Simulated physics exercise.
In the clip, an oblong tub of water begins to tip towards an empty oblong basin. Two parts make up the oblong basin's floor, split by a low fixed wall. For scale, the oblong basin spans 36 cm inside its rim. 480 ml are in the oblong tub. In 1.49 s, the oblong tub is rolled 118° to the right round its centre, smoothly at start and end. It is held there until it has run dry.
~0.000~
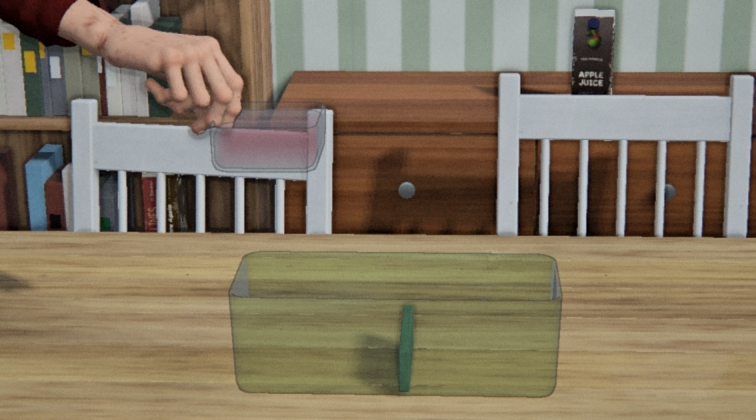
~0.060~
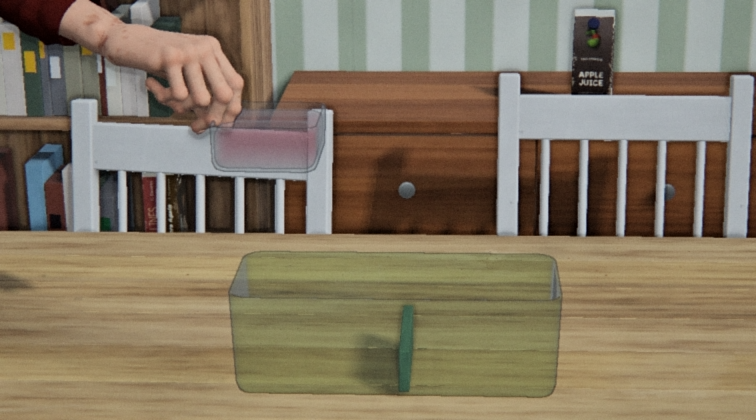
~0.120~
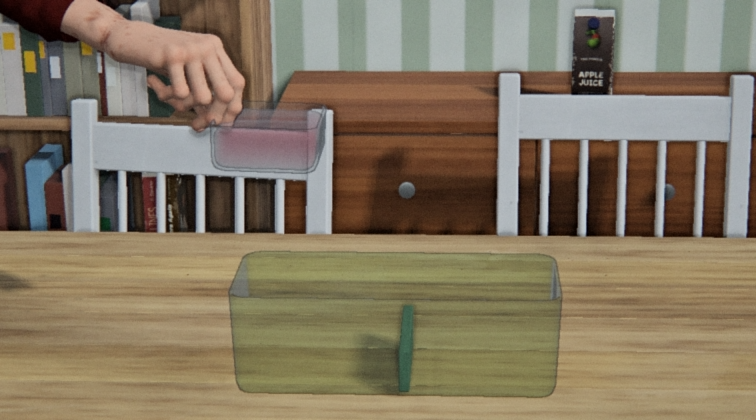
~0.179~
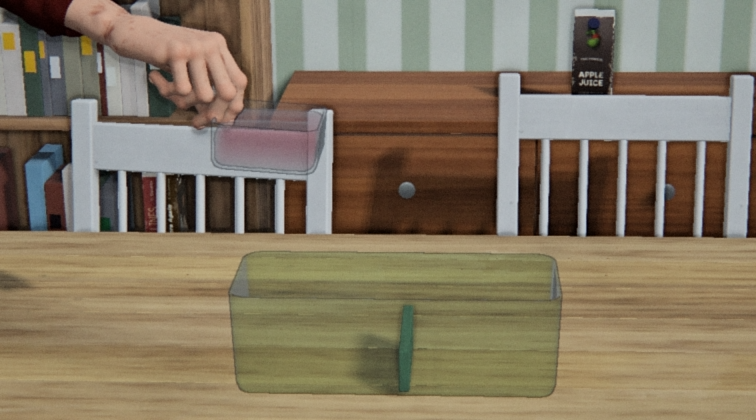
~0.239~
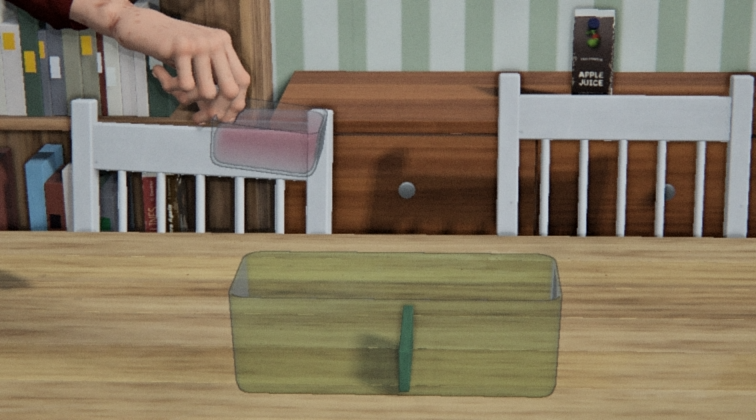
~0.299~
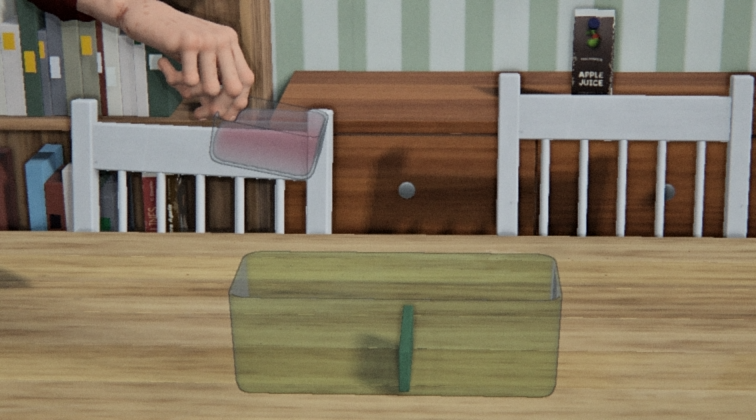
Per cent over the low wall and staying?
15 per cent.
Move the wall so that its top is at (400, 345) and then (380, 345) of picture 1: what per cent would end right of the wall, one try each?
Around 40 and 65 percent, in that order.
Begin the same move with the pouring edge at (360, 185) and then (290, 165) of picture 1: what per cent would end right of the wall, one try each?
55 then 5 %.
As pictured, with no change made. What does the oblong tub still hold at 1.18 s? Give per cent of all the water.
Near 3 percent, more or less.
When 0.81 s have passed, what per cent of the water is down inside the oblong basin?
Close to 32 in a hundred.
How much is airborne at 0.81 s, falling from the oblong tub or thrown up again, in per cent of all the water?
My guess is roughly 40 %.
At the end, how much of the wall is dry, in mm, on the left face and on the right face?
About 34 mm left, about 46 mm right.
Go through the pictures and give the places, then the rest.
In the first frame, it leans 0°; its right rim is at (321, 117); the water meets the walls at (220, 121) and (320, 121); the oblong basin's rim runs from (237, 275) to (558, 279); the wall's top is at (406, 329).
In the second frame, it leans 0°; its right rim is at (321, 117); the water meets the walls at (220, 121) and (320, 121).
In the third frame, it leans 2°; its right rim is at (321, 119); the water meets the walls at (220, 120) and (320, 121).
In the fourth frame, it leans 4°; its right rim is at (322, 121); the water meets the walls at (221, 120) and (320, 122).
In the fifth frame, it leans 7°; its right rim is at (323, 123); the water meets the walls at (221, 120) and (322, 123).
In the sixth frame, it leans 11°; its right rim is at (324, 127); the water meets the walls at (221, 120) and (323, 123).
By 0.81 s the tilt is 67° and 29 per cent is still to pour, 29 is left of the wall and 3 right of it.
By 1.18 s the tilt is 106° and 3 per cent is still to pour, 76 is left of the wall and 14 right of it.
By 1.57 s the tilt is 118° and 0 per cent is still to pour, 84 is left of the wall and 15 right of it.
By 1.99 s the tilt is 118° and 0 per cent is still to pour, 84 is left of the wall and 15 right of it.
At rest 84 per cent lies left of the wall, 15 right of it and 2 outside.
